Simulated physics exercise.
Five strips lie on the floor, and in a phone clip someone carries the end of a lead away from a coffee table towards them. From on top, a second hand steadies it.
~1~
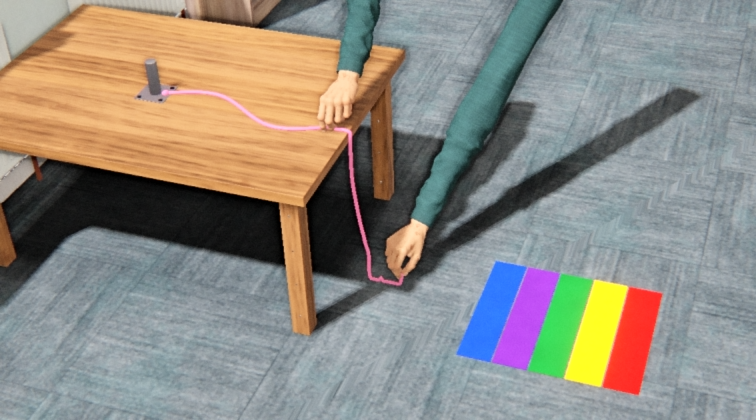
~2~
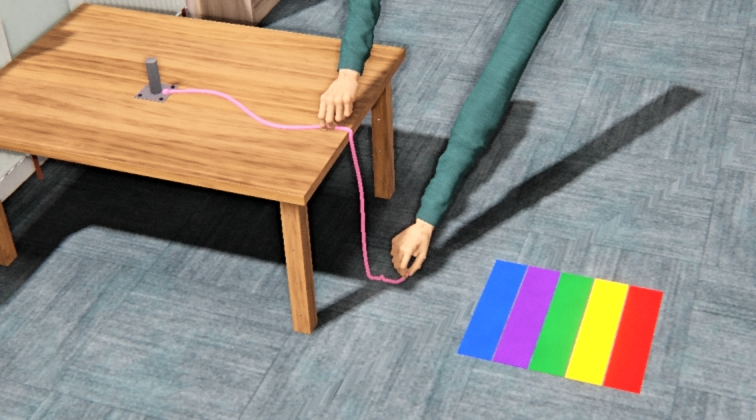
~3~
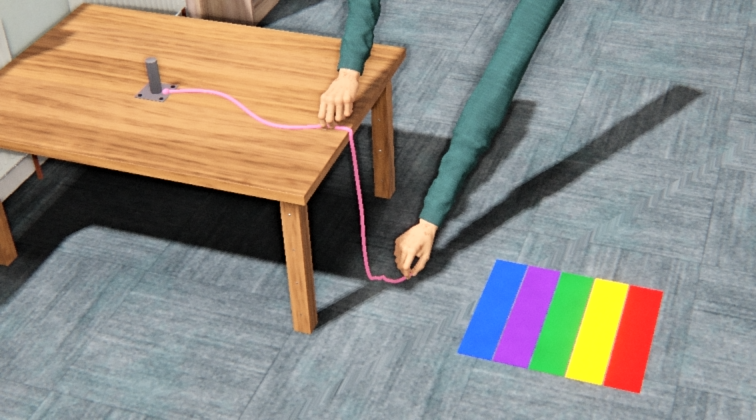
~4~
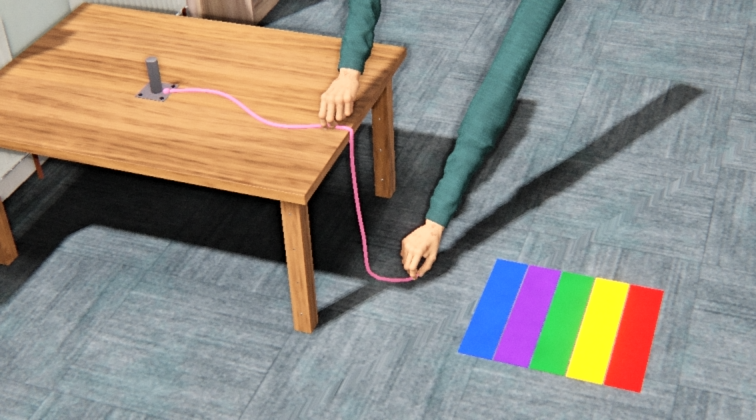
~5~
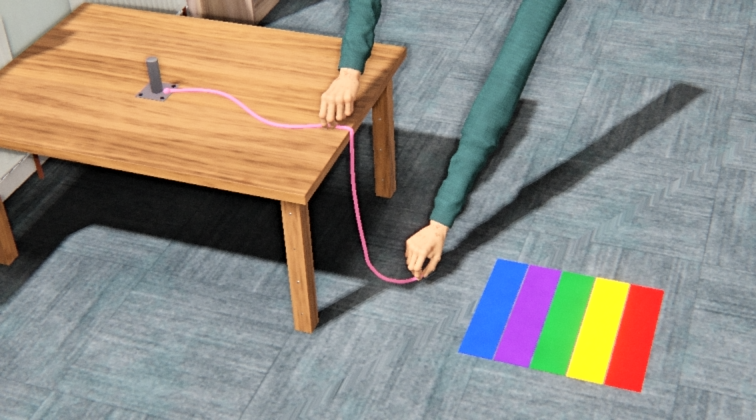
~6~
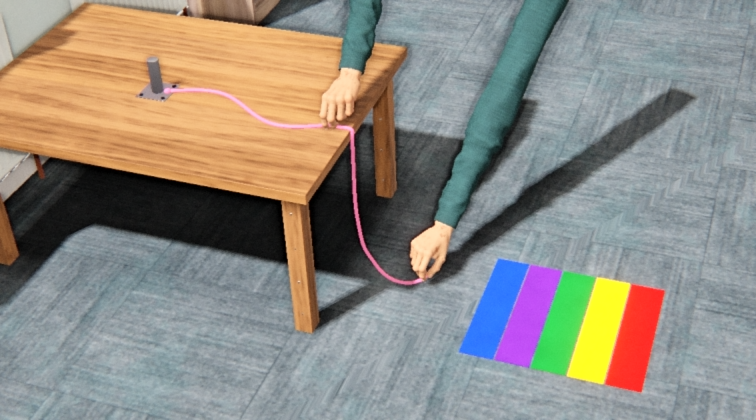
Five coloured strips, blue, purple, green, yellow and red from left to right, lie side by side on a grey-blue carpet, seen from above at an angle. To their left a wooden coffee table holds a small grey post with a pink lead running from it to the table's edge and down. One hand stays on the lead at the edge while the other, near the floor, inches right with its end, smoothing the hanging bend, and the view stays still.
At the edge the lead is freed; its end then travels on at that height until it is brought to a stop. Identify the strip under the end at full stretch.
Strip: Purple.
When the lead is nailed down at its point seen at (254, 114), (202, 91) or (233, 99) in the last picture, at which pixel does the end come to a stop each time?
In order: (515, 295), then (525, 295), then (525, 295).
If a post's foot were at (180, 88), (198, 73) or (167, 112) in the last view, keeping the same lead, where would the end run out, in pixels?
Approximate places, in that order: (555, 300), (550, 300), (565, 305).
Soon after, end near (468, 285); short of the strips.
Then, end near (506, 293); over blue.
At full stretch, end near (530, 298); over purple. The purple one.
